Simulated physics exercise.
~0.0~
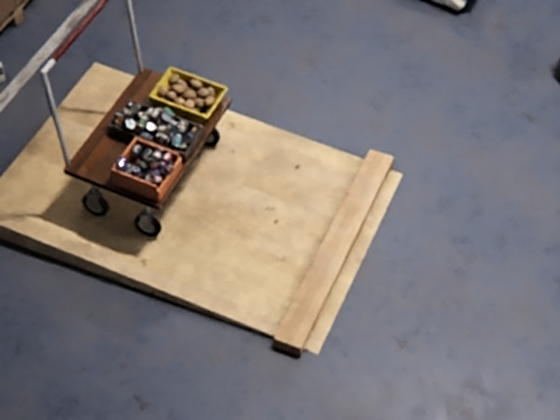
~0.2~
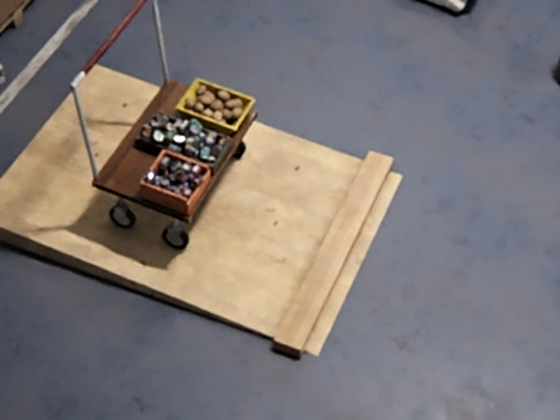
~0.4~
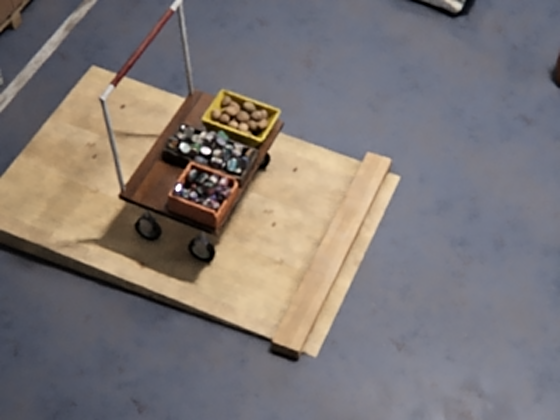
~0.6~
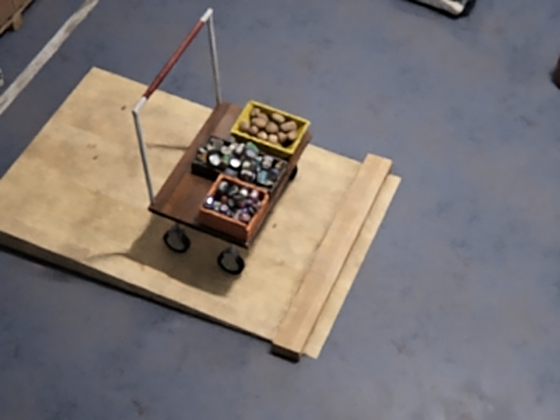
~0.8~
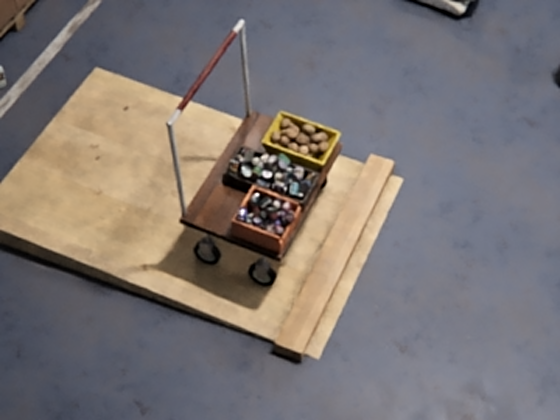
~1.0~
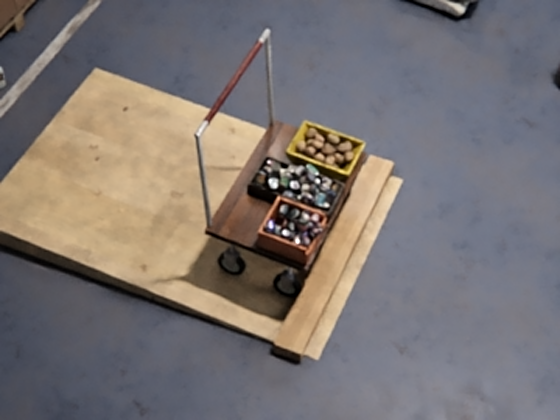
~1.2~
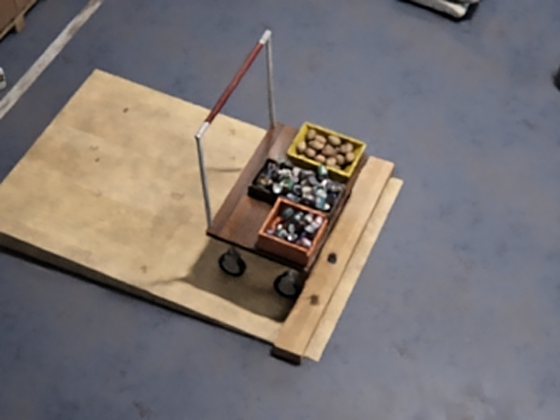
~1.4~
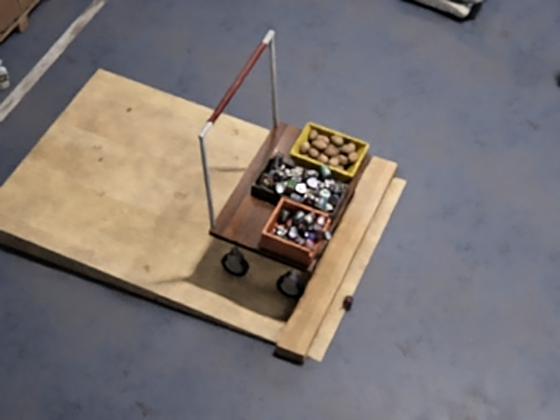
At the start, a brown trolley with a red-and-white handle stands near the upper left of a pale wooden ramp, carrying a yellow crate of round brownish goods, a black crate of small tins and an orange crate of mini cans. It rolls steadily down to the right, its load staying in place. At the raised sill near the ramp's lower edge, the trolley stops with its wheels down. A small dark can leaves the orange crate and lands on the sill. It then moves down to the sill's outer edge, while the trolley stays still with its crates still well filled.
